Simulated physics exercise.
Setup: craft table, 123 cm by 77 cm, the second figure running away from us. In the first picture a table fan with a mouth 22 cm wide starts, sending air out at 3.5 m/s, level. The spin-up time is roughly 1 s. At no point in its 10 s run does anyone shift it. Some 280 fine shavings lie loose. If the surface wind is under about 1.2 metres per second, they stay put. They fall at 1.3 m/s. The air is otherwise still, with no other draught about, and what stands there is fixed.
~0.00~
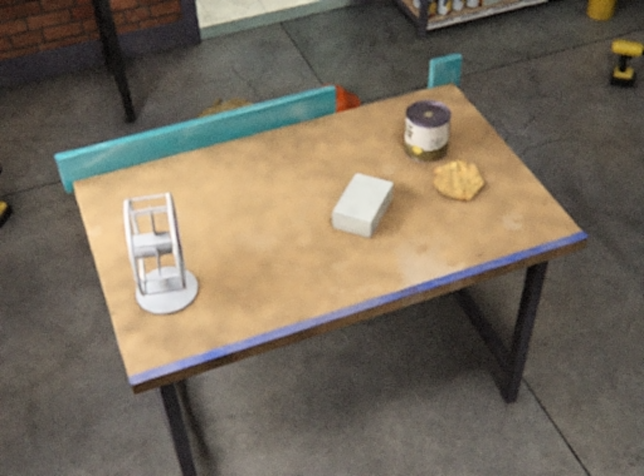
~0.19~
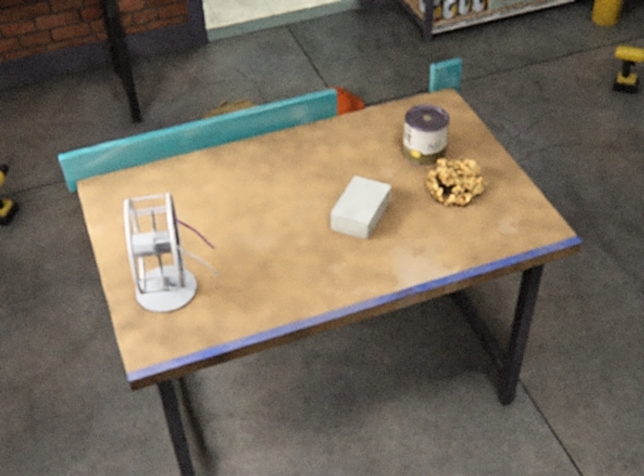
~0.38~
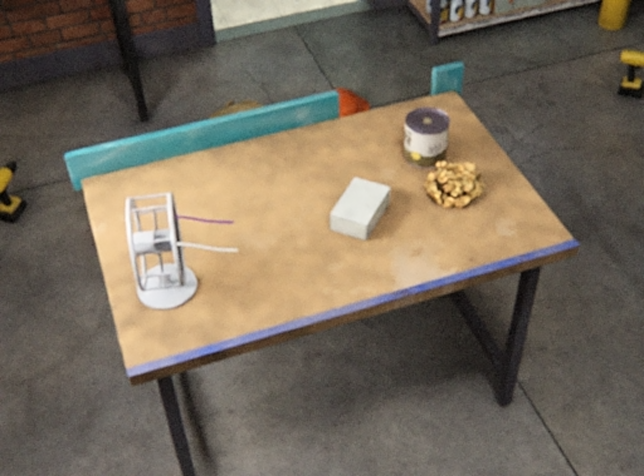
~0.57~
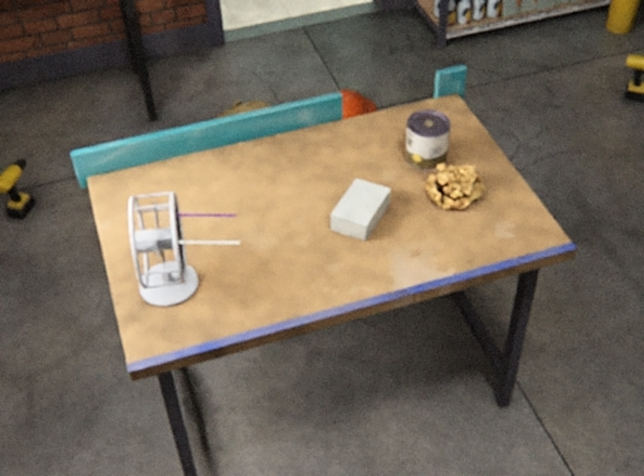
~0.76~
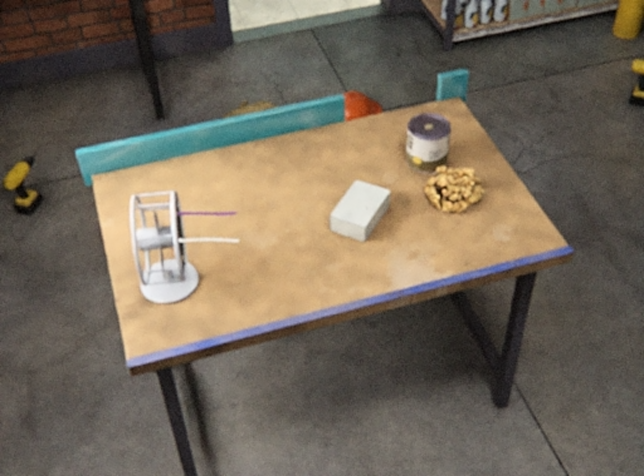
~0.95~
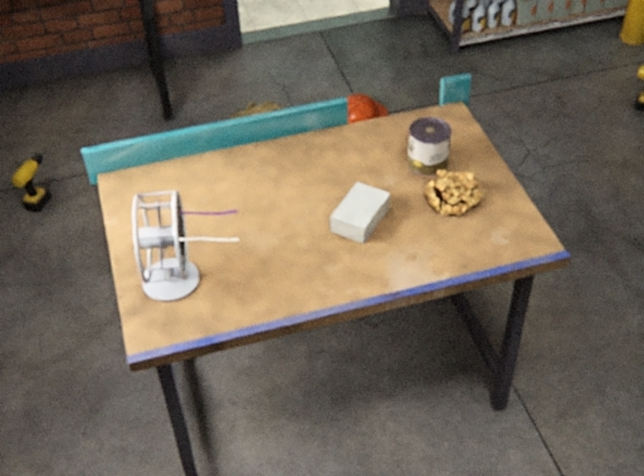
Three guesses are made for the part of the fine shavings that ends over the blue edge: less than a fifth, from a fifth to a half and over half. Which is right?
Blue edge: Fewer than one in five.
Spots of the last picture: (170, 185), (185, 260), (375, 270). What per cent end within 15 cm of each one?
I would say some 0 %, 0 % and 0 % respectively.
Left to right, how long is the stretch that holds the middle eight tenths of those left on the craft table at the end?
Around 20 cm.
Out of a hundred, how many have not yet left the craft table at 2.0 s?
About 60 % remain.
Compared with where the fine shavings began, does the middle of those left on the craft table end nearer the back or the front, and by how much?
It ends behind its start, some 5 cm.
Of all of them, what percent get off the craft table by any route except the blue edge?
Estimate: Near 40 %.
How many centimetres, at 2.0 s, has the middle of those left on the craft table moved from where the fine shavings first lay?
I'd guess near 10 cm.
After 2.0 s, 0 % are over the blue edge; the middle of those still in play is near (457, 179); 78 % have settled or left.
After 3.2 s, 0 % are over the blue edge; the middle of those still in play is near (457, 179); 82 % have settled or left.
After 5.5 s, 0 % are over the blue edge; the middle of those still in play is near (457, 179); 83 % have settled or left.
After 10.0 s, at the end, 0 % are over the blue edge; the middle of those still in play is near (457, 179).
